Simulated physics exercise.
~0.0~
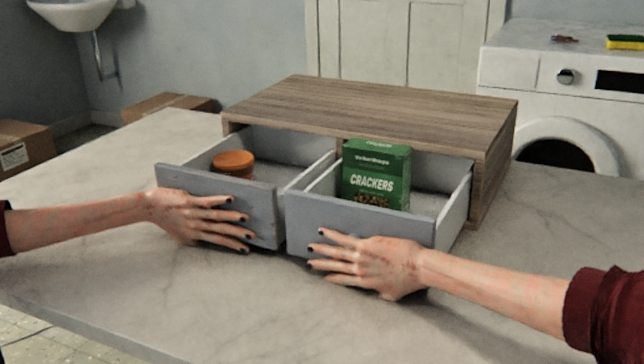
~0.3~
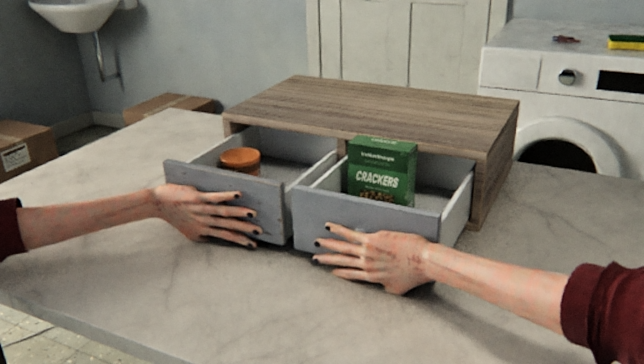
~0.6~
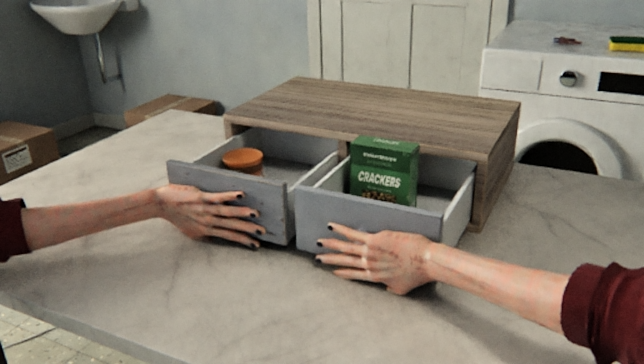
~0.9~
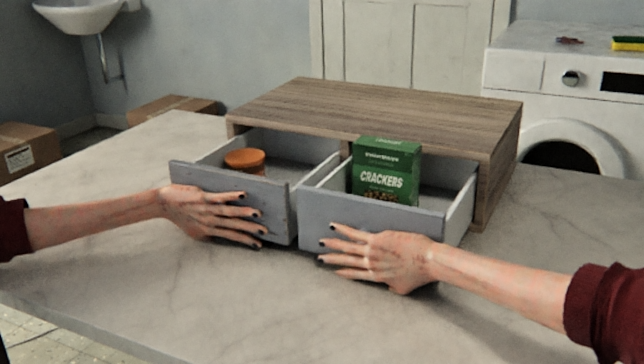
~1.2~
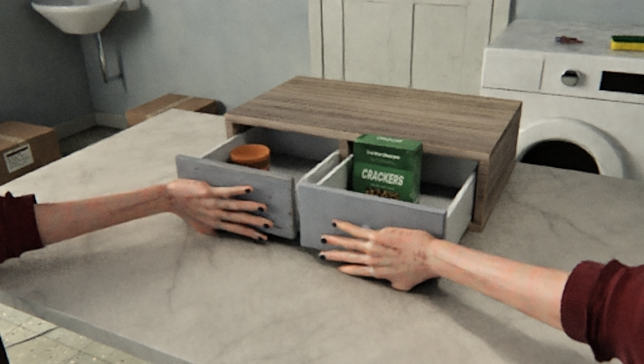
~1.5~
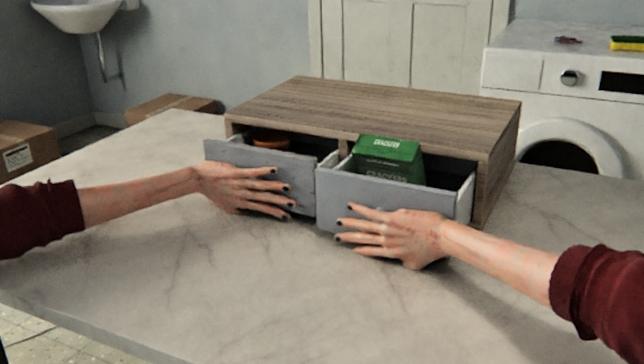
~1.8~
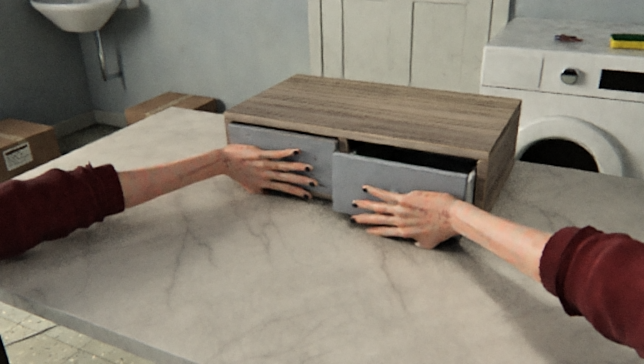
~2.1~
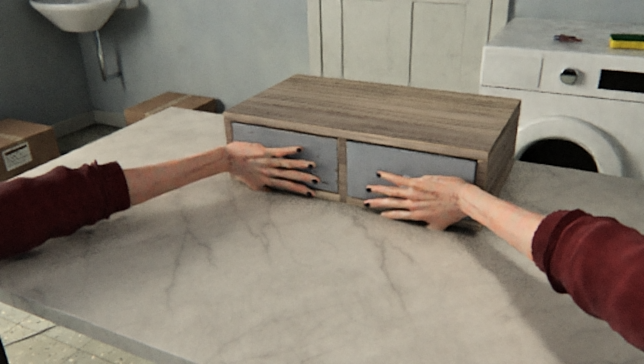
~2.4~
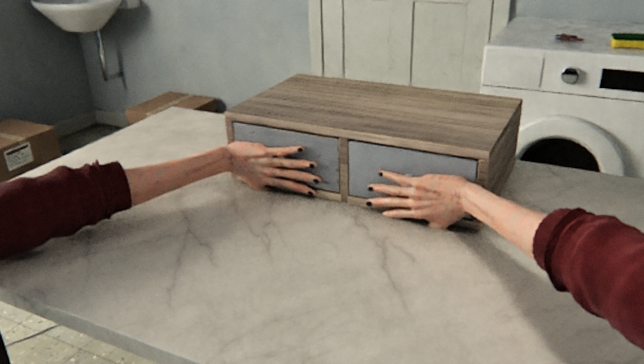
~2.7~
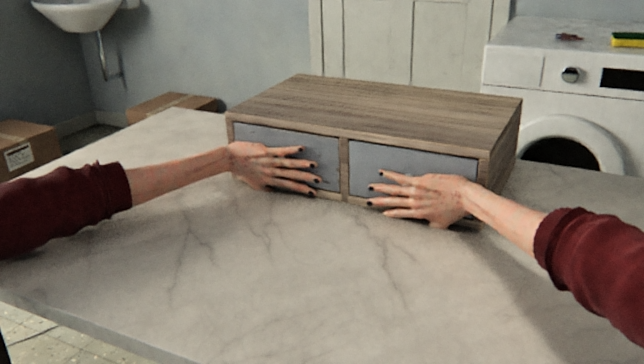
Two hands with dark nail polish rest against the grey fronts of two open drawers in a low wooden cabinet on a marbled tabletop. The left drawer holds an orange-lidded pot, and the right one holds an upright green packet of crackers. The hands barely shift the drawers at first, then push them steadily inward. As they slide, the green packet tips over and the pot slips into shadow beneath the cabinet top. The left drawer is nearly in while the right still lags behind. Finally both drawers shut flush, hiding their contents, and the hands stay resting on the fronts.
